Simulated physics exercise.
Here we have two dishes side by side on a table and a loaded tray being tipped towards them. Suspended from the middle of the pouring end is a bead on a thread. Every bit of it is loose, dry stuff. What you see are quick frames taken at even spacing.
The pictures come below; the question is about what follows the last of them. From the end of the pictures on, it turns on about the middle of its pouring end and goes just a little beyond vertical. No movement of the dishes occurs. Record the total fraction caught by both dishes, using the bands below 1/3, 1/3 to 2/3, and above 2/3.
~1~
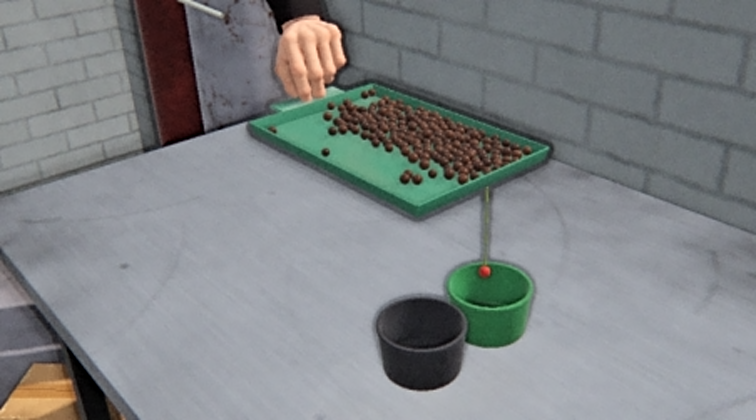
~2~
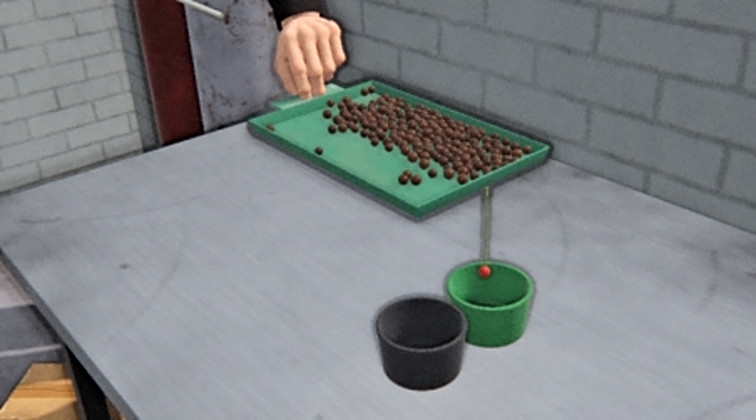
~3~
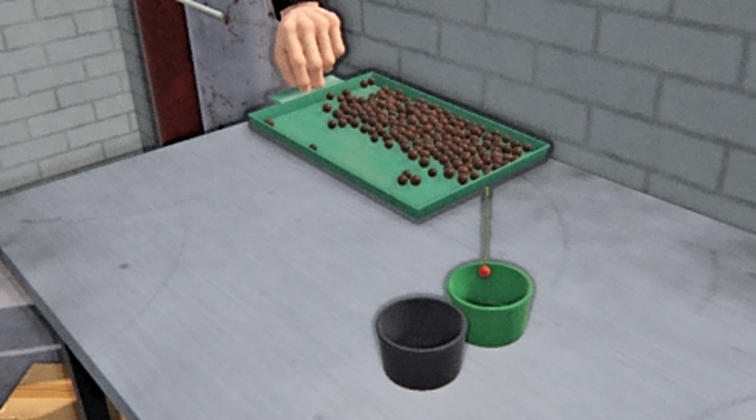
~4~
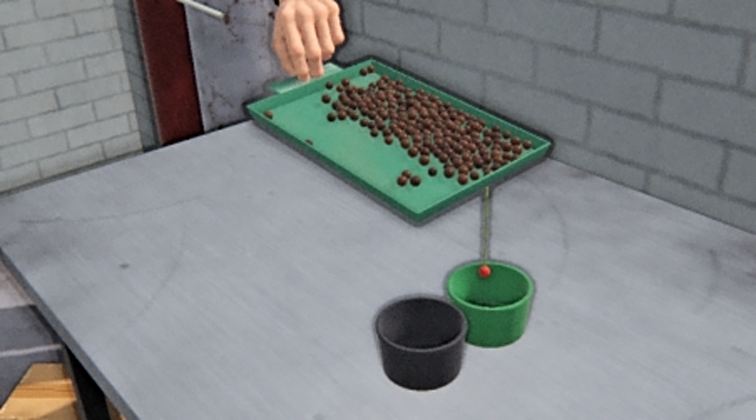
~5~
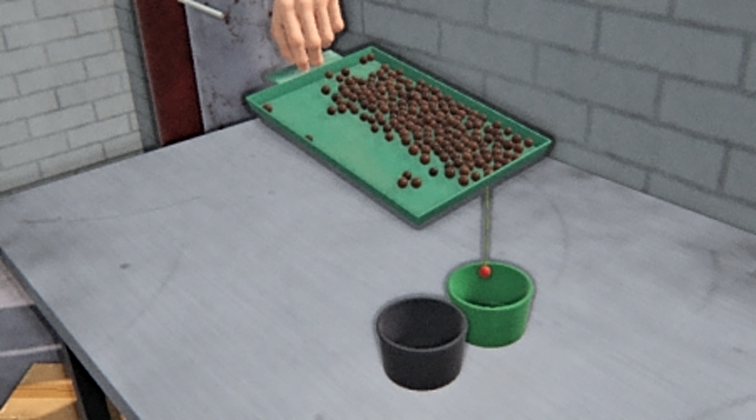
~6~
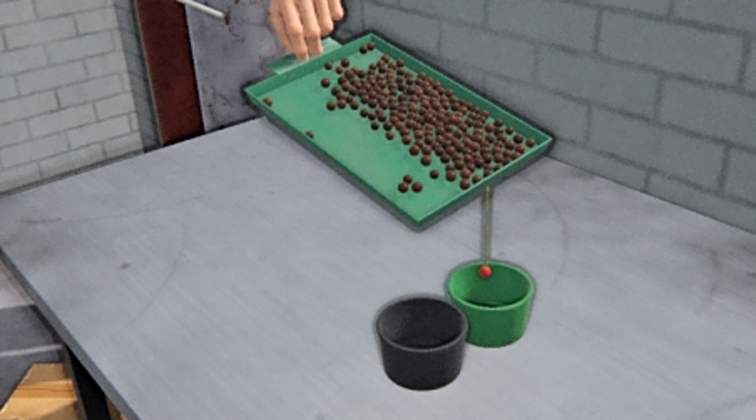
Total caught: Above 2/3.
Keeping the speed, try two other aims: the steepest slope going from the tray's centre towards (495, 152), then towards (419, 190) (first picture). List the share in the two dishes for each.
Lab note: Try one about 0 %, try two 70 %.
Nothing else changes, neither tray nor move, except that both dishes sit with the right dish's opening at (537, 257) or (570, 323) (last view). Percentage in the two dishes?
Close to 0 in a hundred, then close to 0 in a hundred.
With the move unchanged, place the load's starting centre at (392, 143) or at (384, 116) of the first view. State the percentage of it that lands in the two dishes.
Try 1: 80 %; try 2: 70 %.
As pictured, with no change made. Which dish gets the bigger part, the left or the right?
Result: The one at left wins.
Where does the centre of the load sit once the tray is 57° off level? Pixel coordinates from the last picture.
Roughly at (431, 204).
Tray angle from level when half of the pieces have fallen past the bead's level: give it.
Roughly 70 degrees from level.
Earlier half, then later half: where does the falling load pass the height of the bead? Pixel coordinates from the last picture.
At (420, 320) for the first part, then at (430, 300) for the others.
Soon, tray tipped steeply; about two thirds on the tray; a small part in the left dish; a small part outside both; a small part in the air.
A while on, tray tipped right over; a stray few on the tray; most in the left dish; a stray few in the right dish; about a quarter outside both; a stray few in the air.
Towards the end, tray tipped past a quarter turn; most in the left dish; a stray few in the right dish; about a quarter outside both.
Finally, tray tipped past a quarter turn; most in the left dish; a stray few in the right dish; about a quarter outside both.
